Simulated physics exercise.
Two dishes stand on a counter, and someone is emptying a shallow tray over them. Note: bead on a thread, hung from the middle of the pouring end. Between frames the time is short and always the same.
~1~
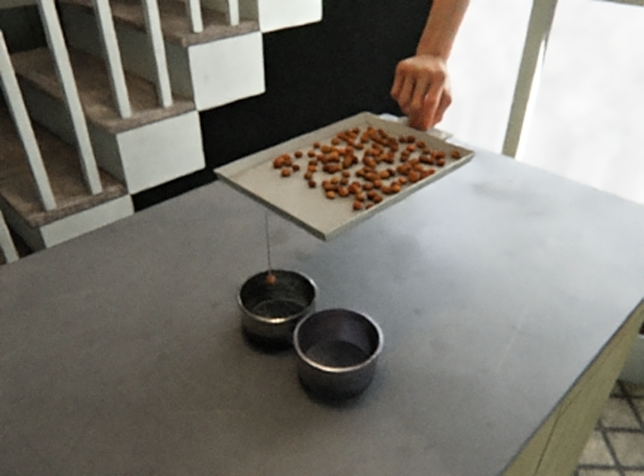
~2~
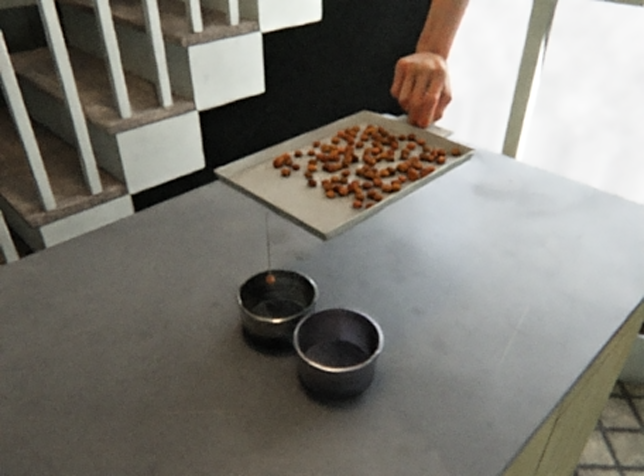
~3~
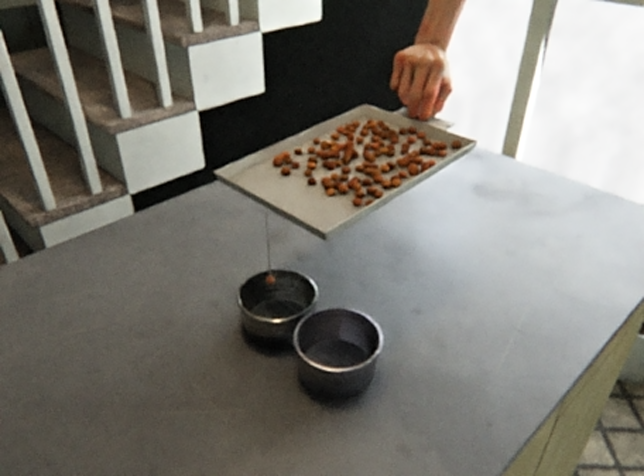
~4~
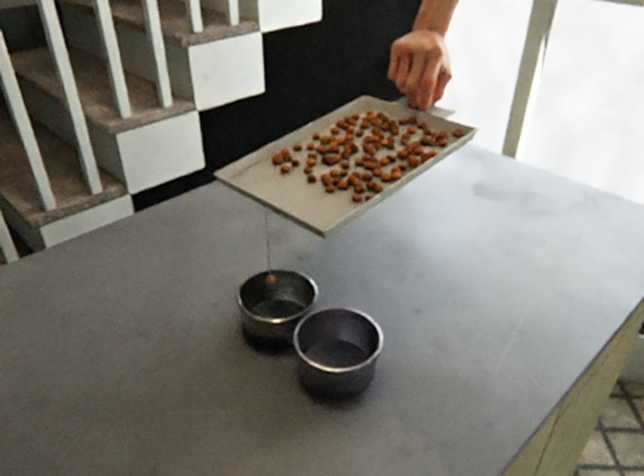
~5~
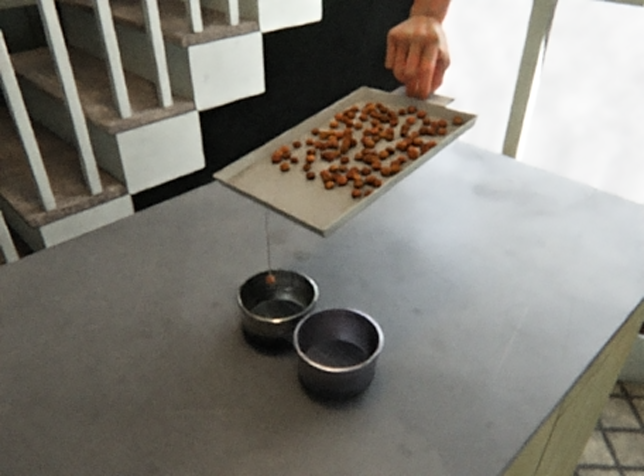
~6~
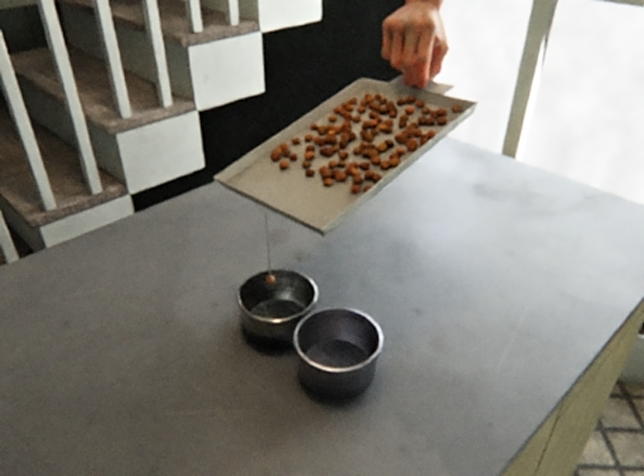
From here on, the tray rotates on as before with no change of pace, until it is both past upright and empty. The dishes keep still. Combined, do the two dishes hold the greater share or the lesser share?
The load will mostly be spilled.
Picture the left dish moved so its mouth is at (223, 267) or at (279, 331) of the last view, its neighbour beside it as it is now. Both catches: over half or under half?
So that's a greater portion the first time round, a lesser portion the second.
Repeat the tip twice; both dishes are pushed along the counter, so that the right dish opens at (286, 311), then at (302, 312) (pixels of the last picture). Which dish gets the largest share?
At place one the left of the pair; at place two the left of the pair.
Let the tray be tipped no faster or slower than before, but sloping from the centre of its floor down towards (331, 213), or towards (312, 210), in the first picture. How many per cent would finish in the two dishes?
Shares, approx.: 80 %, then 60 %.
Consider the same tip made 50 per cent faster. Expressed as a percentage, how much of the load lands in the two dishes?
Roughly 10 percent.
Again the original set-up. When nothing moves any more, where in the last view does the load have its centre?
Roughly pixel (209, 307).
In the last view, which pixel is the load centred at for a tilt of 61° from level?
In the last view the centre sits at roughly (237, 187).
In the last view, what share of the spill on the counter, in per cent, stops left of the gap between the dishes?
100 per cent, roughly.
Soon after the last picture, tray tipped steeply; most on the tray; a stray few outside both; about a quarter in the air.
A little later, tray tipped past a quarter turn; a small part on the tray; a small part in the left dish; about two thirds outside both; about a quarter in the air.
Later still, tray tipped past a quarter turn; a small part in the left dish; most outside both.
At rest, tray tipped past a quarter turn; none in the right dish; a small part in the left dish; most outside both.
